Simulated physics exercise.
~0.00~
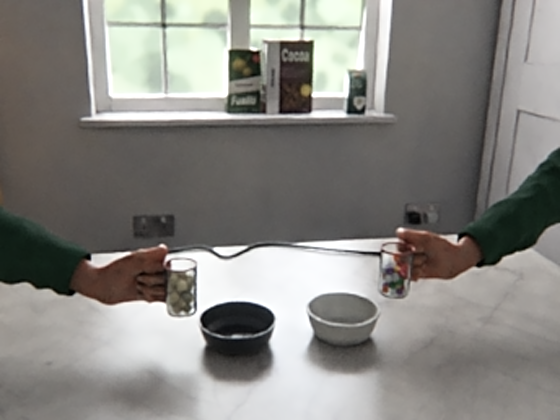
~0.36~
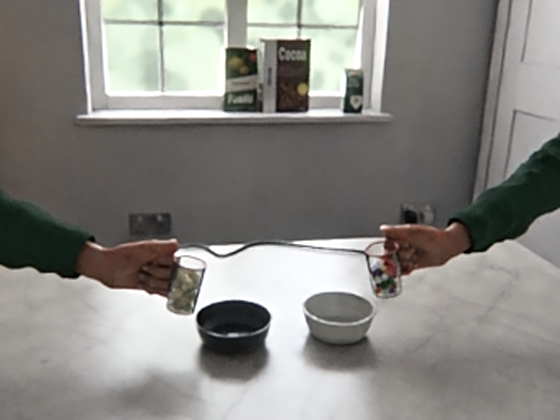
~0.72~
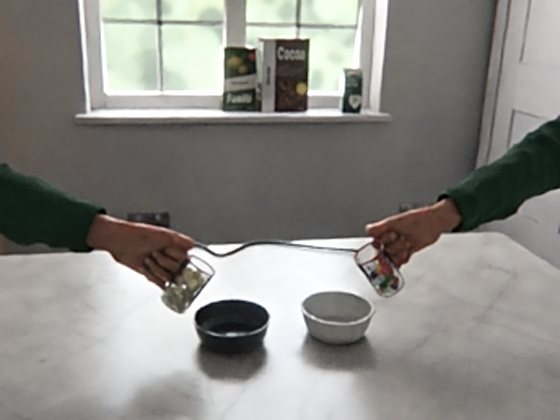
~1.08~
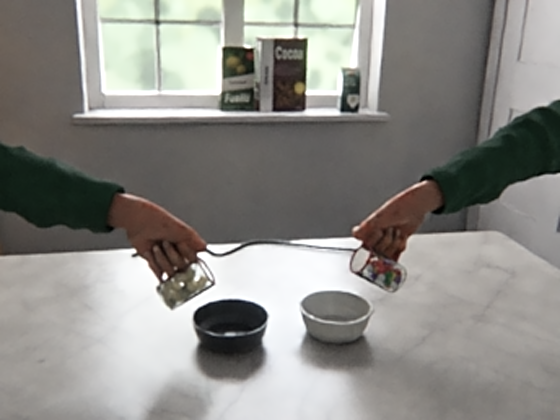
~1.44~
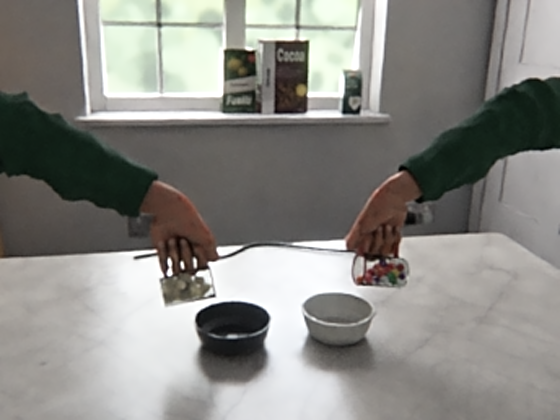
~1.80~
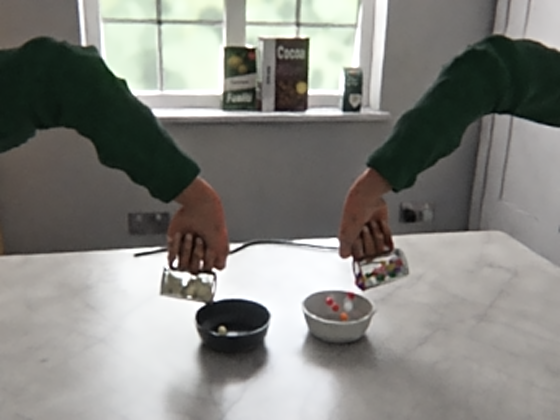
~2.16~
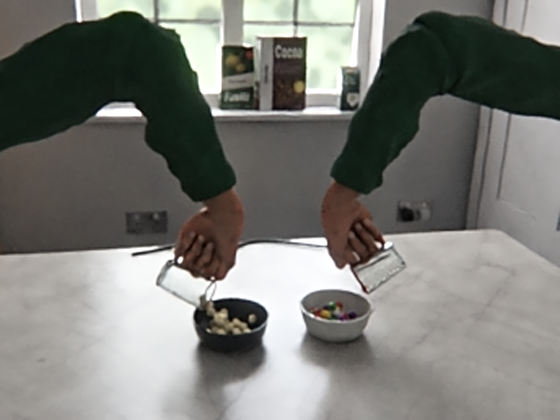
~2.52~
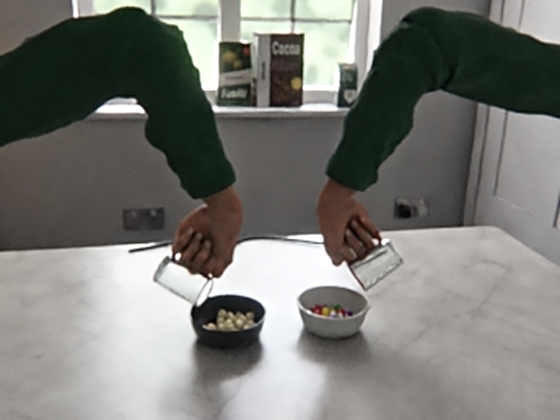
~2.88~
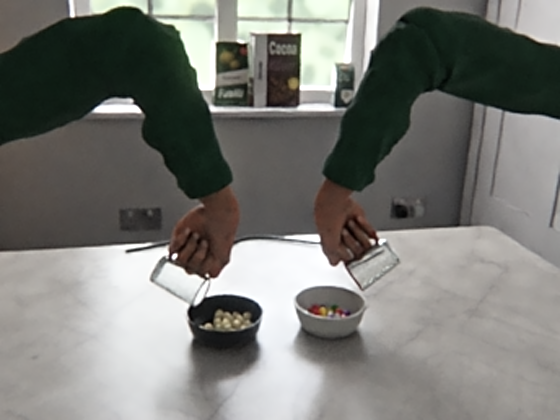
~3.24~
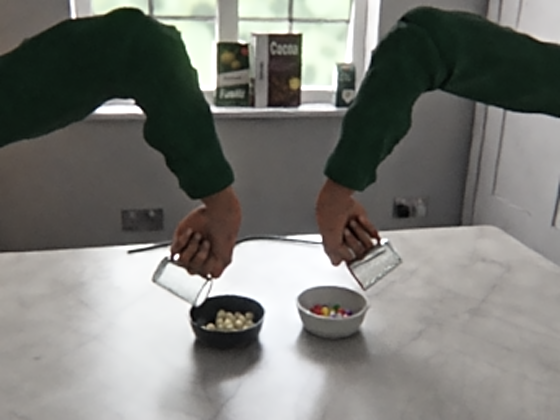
Two hands in green sleeves held clear cups of small pieces above a dark bowl and a white bowl, then tipped them over together until the pale pieces filled the left bowl and the colourful ones the right, with none spilled.
